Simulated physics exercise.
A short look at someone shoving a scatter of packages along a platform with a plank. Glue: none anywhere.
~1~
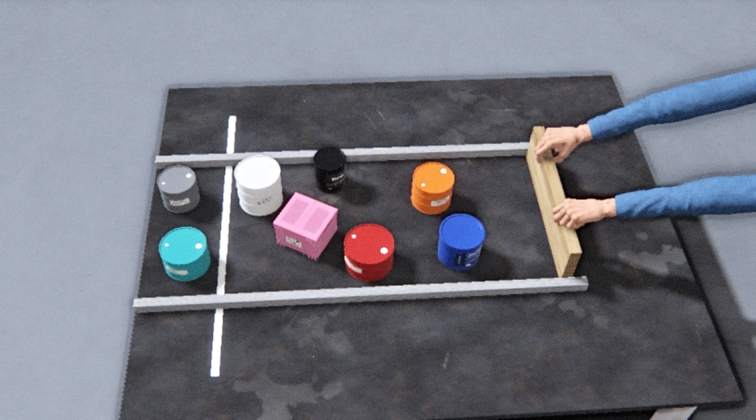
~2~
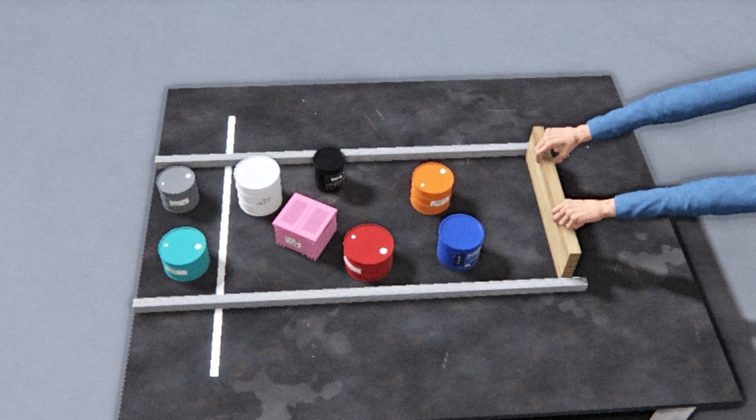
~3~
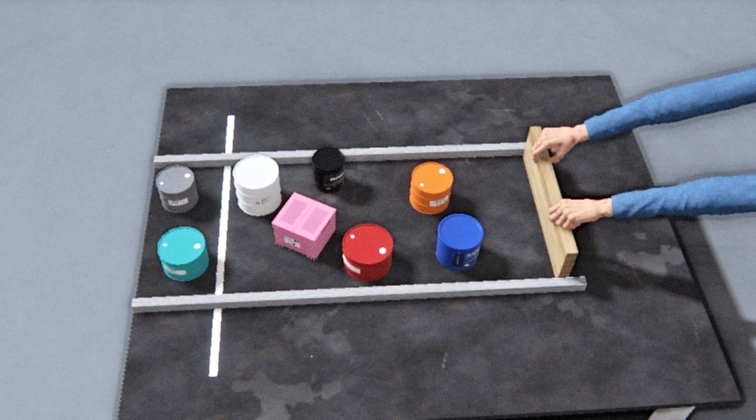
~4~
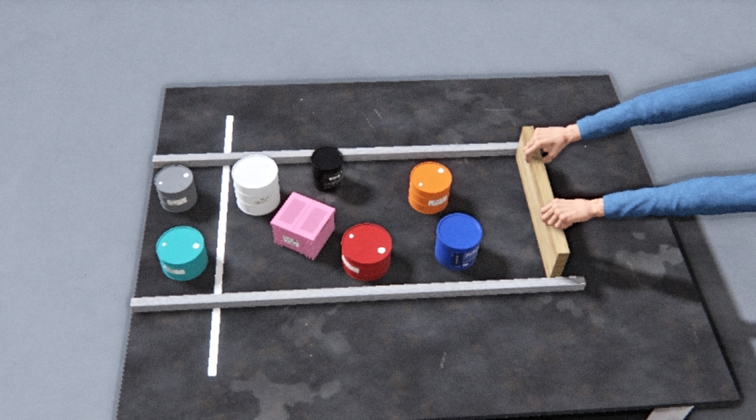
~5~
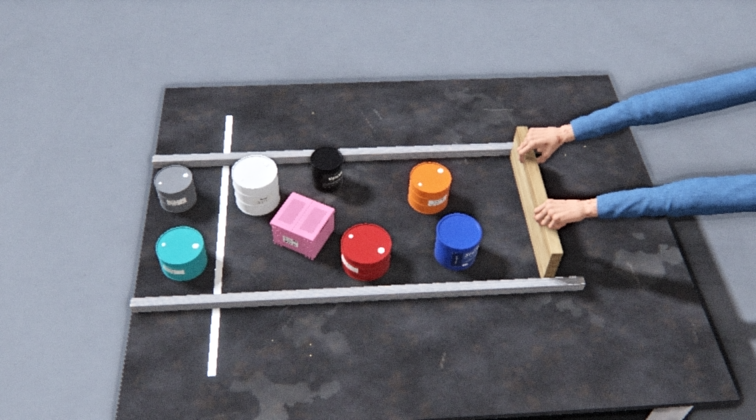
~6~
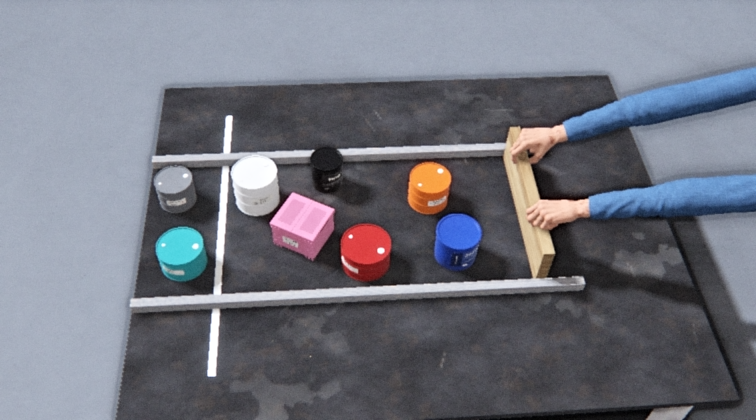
On a dark tabletop between two pale rails, a pair of hands slid a wooden plank slightly to the left toward scattered colourful canisters and a pink box, which stayed practically still.
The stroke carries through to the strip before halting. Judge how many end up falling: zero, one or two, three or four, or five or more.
Honestly, the ones lost over the side add up to one, maybe two.
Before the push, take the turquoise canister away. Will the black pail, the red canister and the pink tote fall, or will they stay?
The black pail? It hangs in there. The red canister? It hangs in there. The pink tote? It hangs in there.
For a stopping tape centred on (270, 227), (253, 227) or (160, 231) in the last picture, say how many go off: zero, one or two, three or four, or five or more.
Taking the places in the order asked: Not one, then none, then five or over.
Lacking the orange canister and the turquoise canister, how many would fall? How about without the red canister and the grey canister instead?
Fallen: 1 in the first try, 0 in the other.
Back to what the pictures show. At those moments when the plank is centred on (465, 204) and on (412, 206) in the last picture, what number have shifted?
I count 1 first and 3 after.
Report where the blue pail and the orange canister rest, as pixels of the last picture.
You'll see the blue pail at (195, 255), with the orange canister at (201, 197).
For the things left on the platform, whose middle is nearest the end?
That would be the red canister.
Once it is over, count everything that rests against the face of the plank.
The count in contact is 3.
Soon after, none off yet; grey canister at rest near (176, 189); turquoise canister at rest near (182, 254); white canister at rest near (256, 186).
Then, none off yet; grey canister at rest near (176, 189); turquoise canister moved a little near (171, 252); white canister moved about its own width near (219, 183).
At rest, the number that fall off is one or two; fallen, turquoise canister and grey canister.
